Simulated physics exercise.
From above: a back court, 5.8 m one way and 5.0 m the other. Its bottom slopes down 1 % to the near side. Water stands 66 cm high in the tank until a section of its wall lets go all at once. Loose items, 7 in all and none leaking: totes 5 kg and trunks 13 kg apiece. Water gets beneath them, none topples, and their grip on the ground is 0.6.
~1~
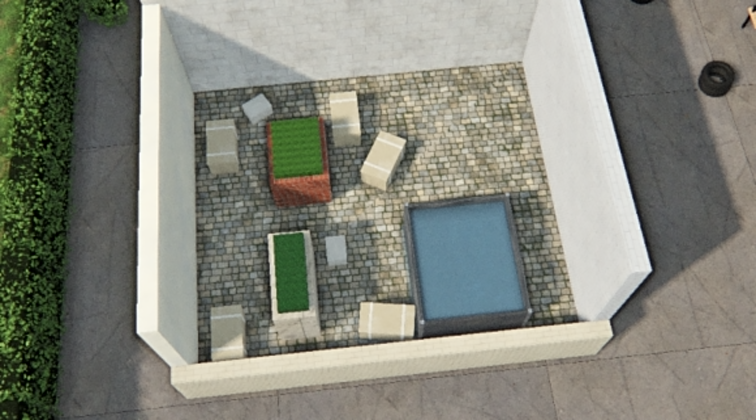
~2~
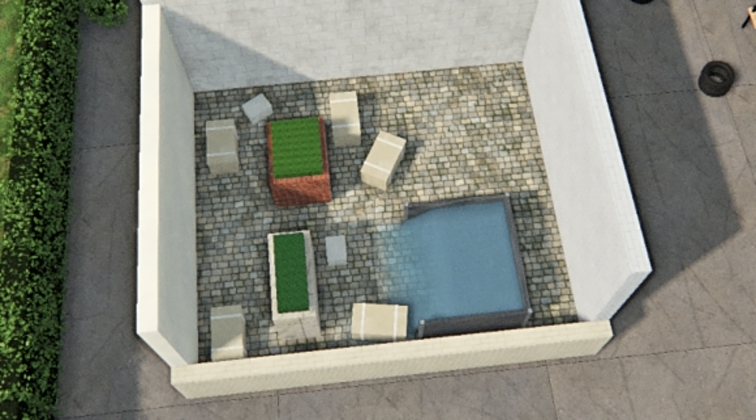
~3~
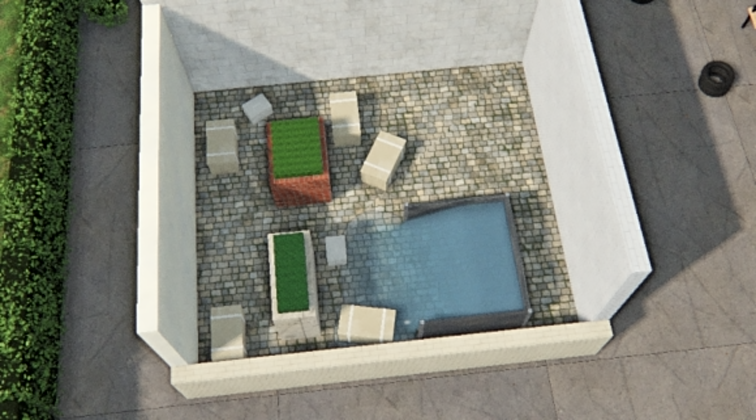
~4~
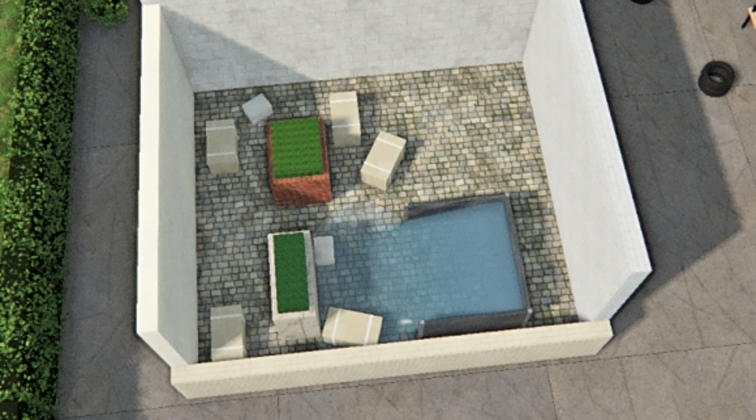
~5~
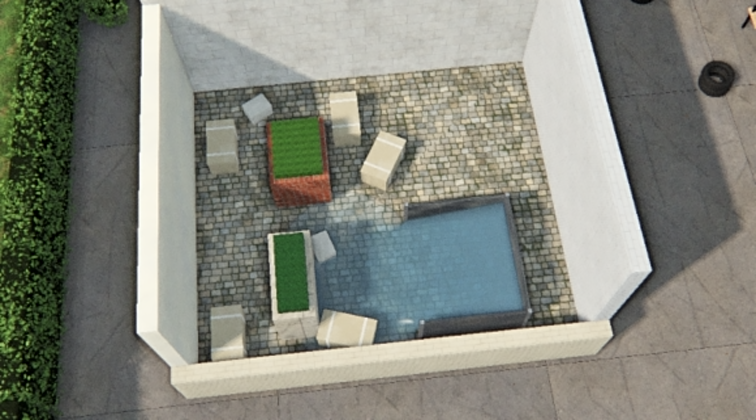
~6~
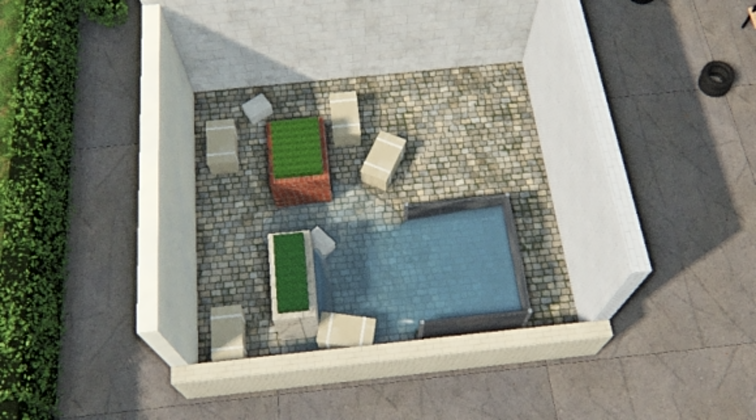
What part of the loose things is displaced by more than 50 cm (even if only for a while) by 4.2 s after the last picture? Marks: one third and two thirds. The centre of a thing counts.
That comes to at least two thirds.
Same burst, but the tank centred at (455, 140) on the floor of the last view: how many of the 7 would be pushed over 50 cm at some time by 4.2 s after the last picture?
Then 6.
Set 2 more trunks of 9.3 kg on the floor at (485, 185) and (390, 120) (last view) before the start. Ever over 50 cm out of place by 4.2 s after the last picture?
In turn: Under, over.
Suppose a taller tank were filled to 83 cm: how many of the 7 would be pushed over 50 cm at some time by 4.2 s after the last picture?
Then 7.
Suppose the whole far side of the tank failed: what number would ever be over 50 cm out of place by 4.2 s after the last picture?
In that case 4 of them.
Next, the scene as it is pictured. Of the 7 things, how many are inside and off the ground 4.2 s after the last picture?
I count 6.
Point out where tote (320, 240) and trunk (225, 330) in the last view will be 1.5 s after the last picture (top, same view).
Around (202, 257) and (216, 300).
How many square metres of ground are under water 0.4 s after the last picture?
About 9.0 m2.
Then, 0.4 s after the last picture 2 of 7 are over 50 cm from their spots; 2 afloat.
Then, 1.5 s after the last picture 2 of 7 are over 50 cm from their spots; 2 afloat.
Then, 2.8 s after the last picture 3 of 7 are over 50 cm from their spots; 3 afloat.
Then, 4.2 s after the last picture 4 of 7 are over 50 cm from their spots, and 6 have been at some point; 6 afloat.
